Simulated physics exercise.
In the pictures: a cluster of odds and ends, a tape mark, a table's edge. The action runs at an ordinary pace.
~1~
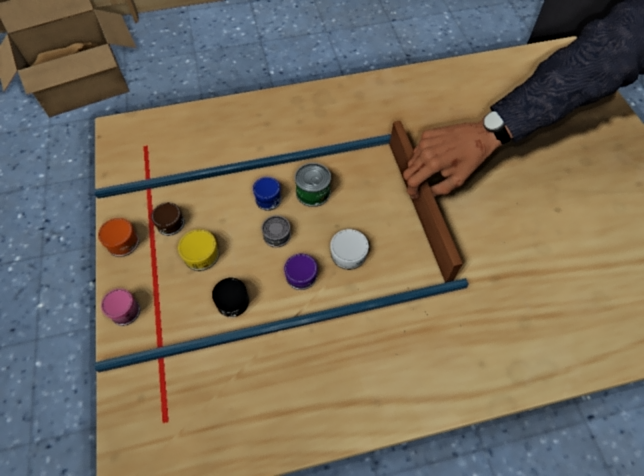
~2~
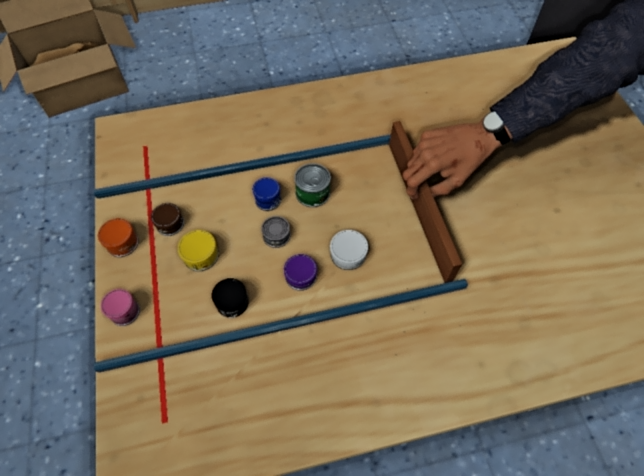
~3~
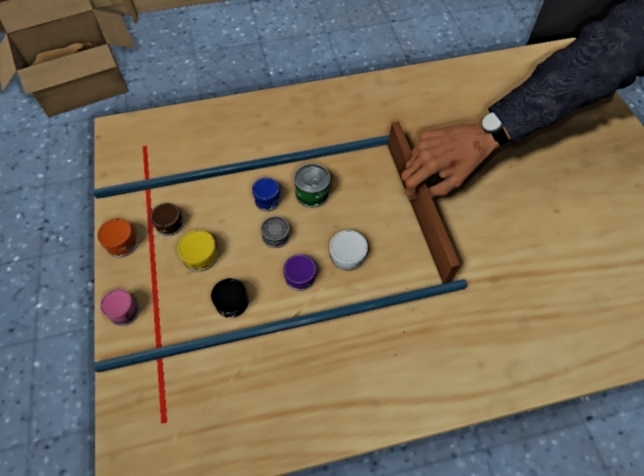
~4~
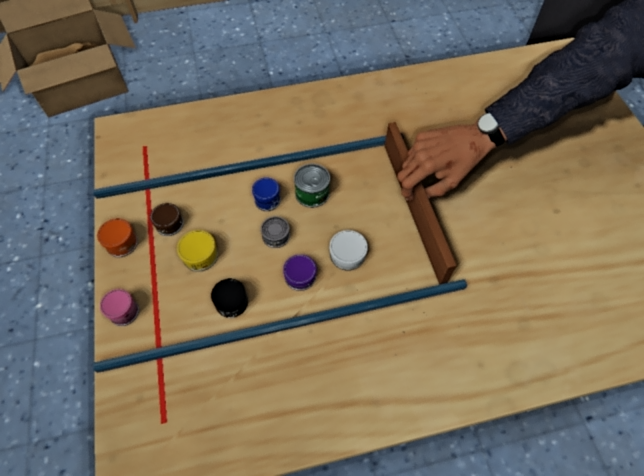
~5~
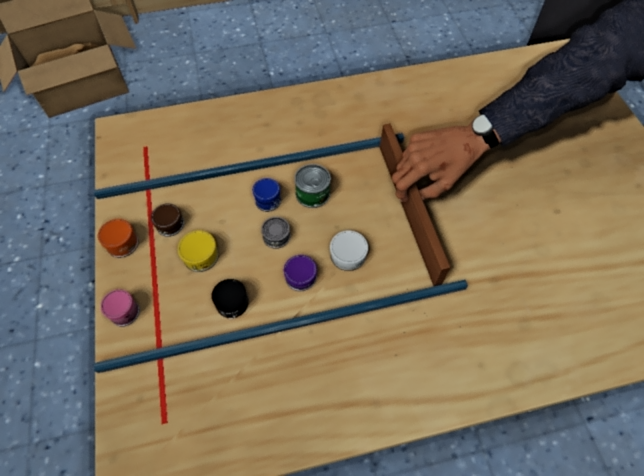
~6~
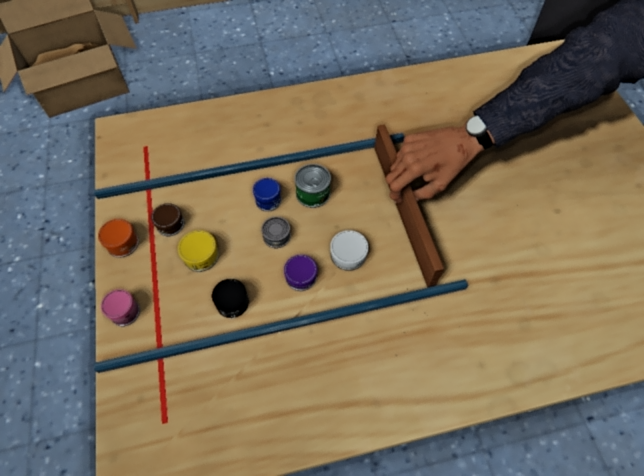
A hand held a wooden board upright at the right of some colorful little pots on a table, then slid it slightly left between two blue rails, while the pots stayed still.
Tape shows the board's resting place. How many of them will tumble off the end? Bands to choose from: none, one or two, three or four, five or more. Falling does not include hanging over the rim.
Final answer: One or two.
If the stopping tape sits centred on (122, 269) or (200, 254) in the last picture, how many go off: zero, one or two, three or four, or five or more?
Lab note - count per position: 5 or more; no fall at all.
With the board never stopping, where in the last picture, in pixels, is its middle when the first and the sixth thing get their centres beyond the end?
In pixels, around (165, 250) followed by around (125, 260).
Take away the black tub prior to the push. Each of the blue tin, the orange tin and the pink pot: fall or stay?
Blue tin still up; orange tin down; pink pot still up.
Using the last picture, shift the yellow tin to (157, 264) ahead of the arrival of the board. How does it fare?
From that start, the object then is safe.
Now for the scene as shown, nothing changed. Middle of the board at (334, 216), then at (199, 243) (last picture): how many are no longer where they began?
First position 3; second position 9.
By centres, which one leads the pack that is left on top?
Looks like the brown tin to me.
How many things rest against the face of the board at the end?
So the total is 4.
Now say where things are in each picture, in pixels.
Pink pot (121, 307); orange tin (119, 238); brown tin (168, 219); board (422, 197); tape (154, 262), in the first picture.
Orange tin (119, 238); white tin (349, 250), in the second picture.
Brown tin (167, 220); green tin (312, 186), in the third picture.
Pink pot (120, 308); board (416, 199), in the fourth picture.
Orange tin (119, 238); purple tin (301, 273), in the fifth picture.
Pink pot (121, 308); orange tin (119, 238); brown tin (168, 220); board (405, 201); tape (154, 263), in the sixth picture.
Early on, none off yet; pink pot at rest near (121, 308); orange tin at rest near (119, 238); brown tin at rest near (168, 220).
A while later, none off yet; pink pot at rest near (121, 308); orange tin at rest near (119, 238); brown tin travelled a little near (156, 223).
Finally, the number that fall off is one or two; lost, orange tin.
